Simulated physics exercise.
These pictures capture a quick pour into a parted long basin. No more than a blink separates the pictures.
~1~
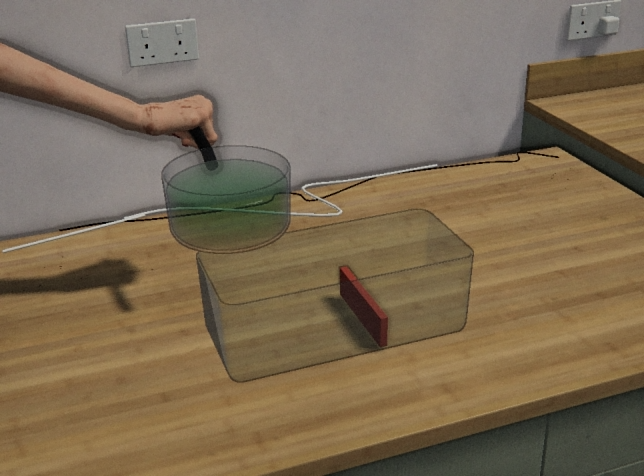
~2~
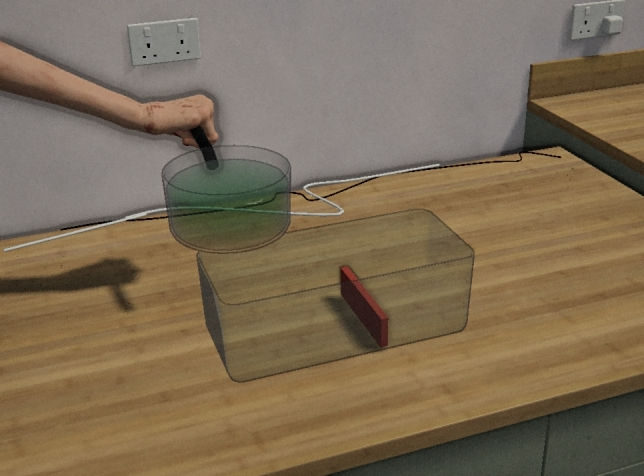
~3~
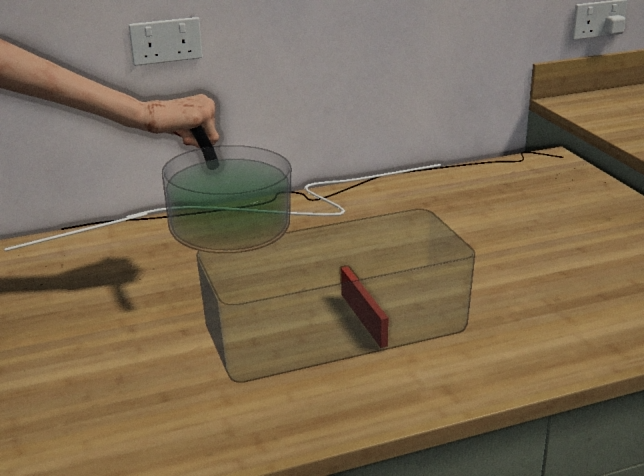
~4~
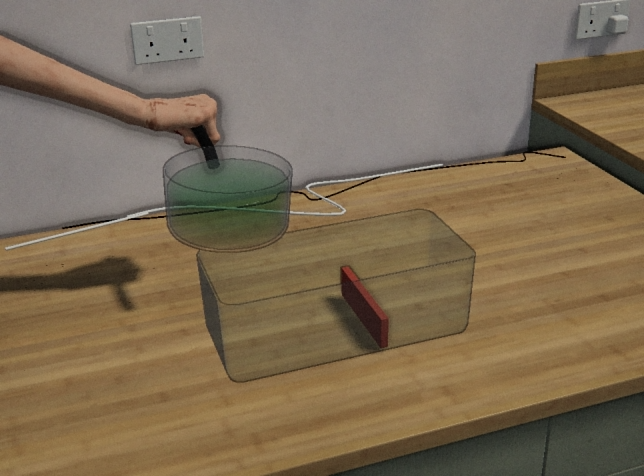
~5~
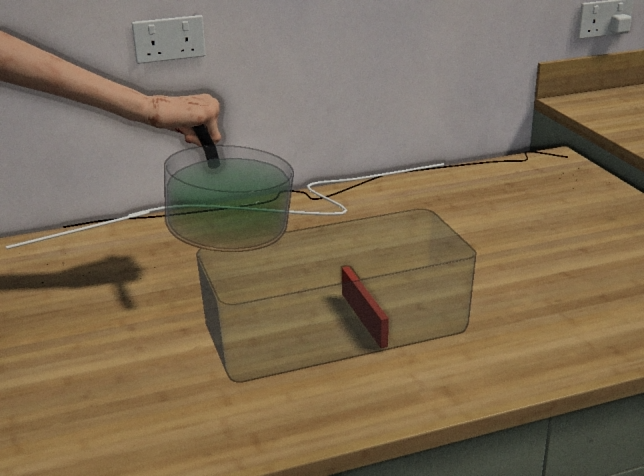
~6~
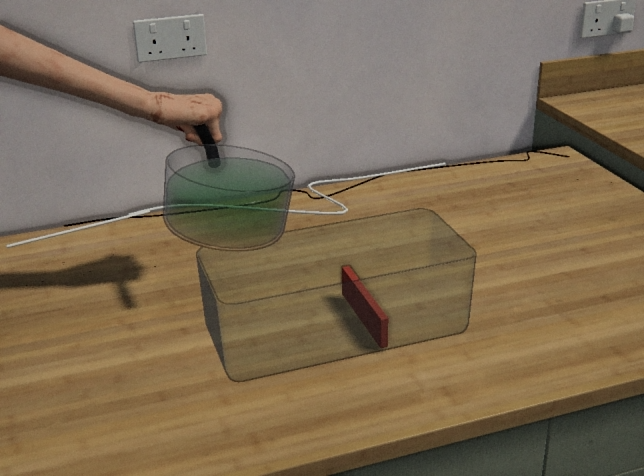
A hand reaching in from the left grips the black handle of a clear round pot of green liquid, above a wooden kitchen counter seen from slightly above. Below and to the right sits a long transparent basin with a red divider inside, with white and black cables and wall sockets behind. The pot tilts slightly to the right, while the basin stays still and the view drifts very slightly.
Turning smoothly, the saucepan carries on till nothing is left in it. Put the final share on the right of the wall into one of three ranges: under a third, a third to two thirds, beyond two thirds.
The bottom band.
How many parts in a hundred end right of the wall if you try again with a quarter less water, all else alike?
About 5 in a hundred.
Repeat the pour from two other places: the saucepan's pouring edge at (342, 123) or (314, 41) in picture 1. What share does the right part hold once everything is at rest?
75 and 70 per cent.
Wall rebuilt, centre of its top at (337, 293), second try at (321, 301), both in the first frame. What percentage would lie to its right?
About 40 % and 65 %.
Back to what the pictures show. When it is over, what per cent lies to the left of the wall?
I'd estimate around 95 per cent.
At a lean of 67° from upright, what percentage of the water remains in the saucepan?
Still holding around 60 %, give or take.
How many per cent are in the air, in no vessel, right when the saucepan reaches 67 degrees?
It's close to 30 per cent.
A moment on, the saucepan is tipped part way and 62 per cent is still to pour, 11 is left of the wall and 0 right of it.
Next, the saucepan is tipped on its side and 15 per cent is still to pour, 77 is left of the wall and 1 right of it.
Then the saucepan is tipped on its side and 3 per cent is still to pour, 90 is left of the wall and 4 right of it.
Later the saucepan is tipped on its side and 0 per cent is still to pour, 93 is left of the wall and 5 right of it.
In the end 94 per cent lies left of the wall, 5 right of it and 1 outside.
